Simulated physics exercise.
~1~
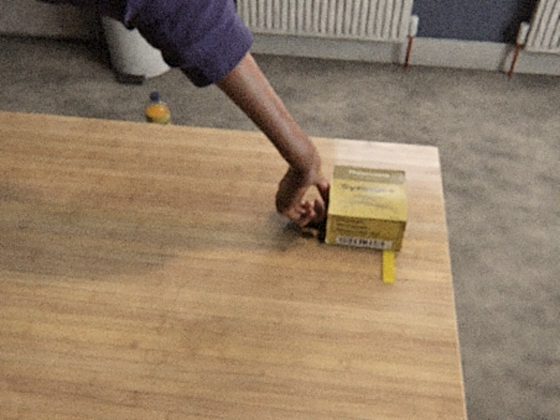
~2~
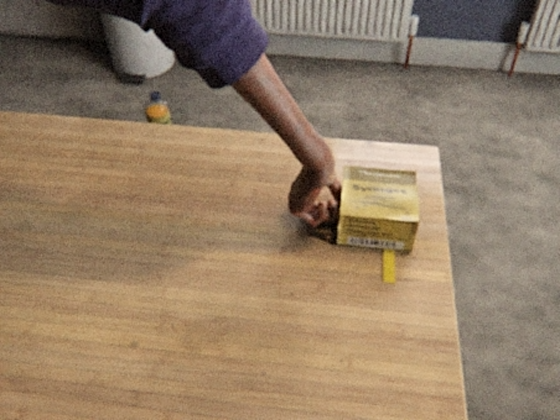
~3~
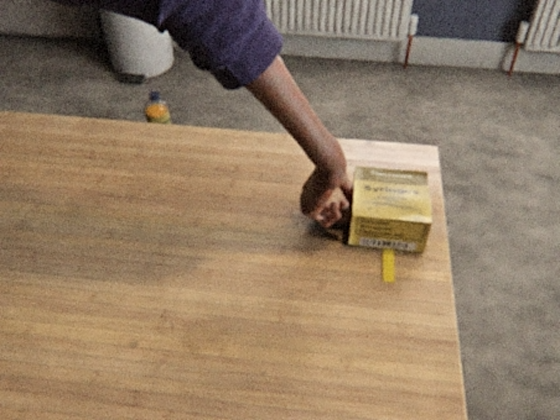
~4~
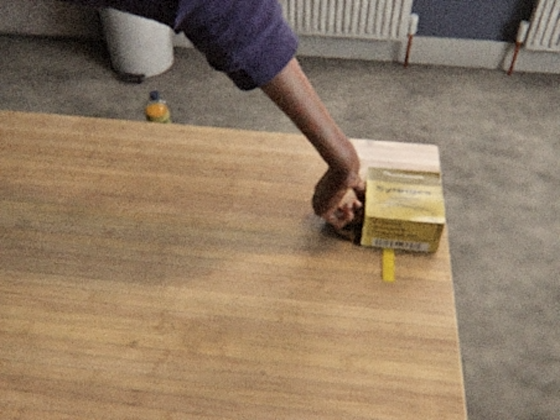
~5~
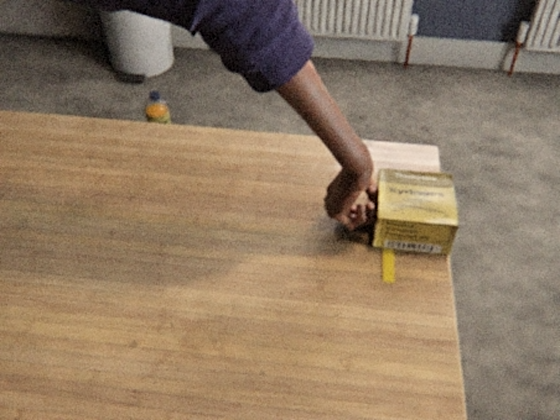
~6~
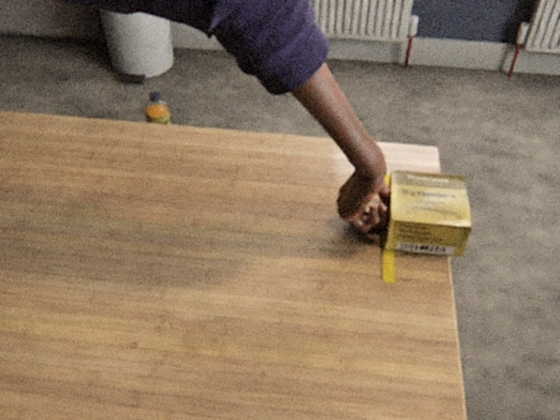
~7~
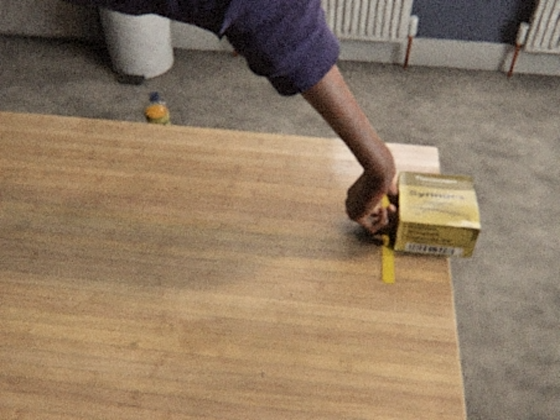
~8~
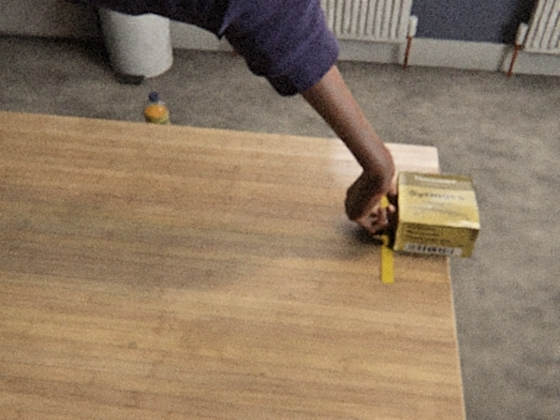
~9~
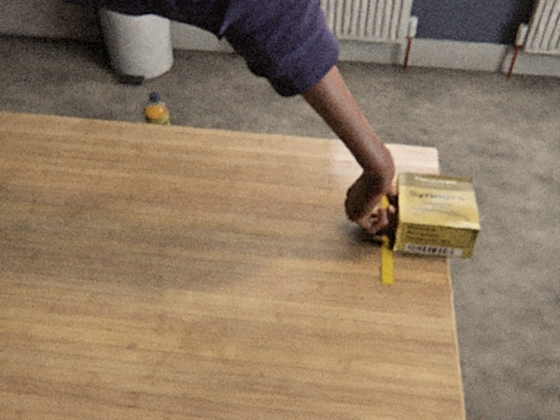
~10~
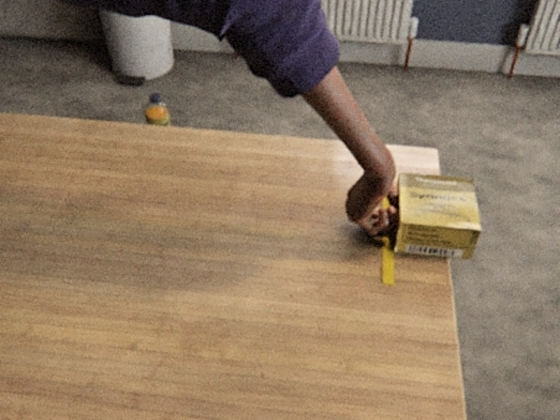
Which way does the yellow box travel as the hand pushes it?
The yellow box slides to the right, towards the edge of the table.
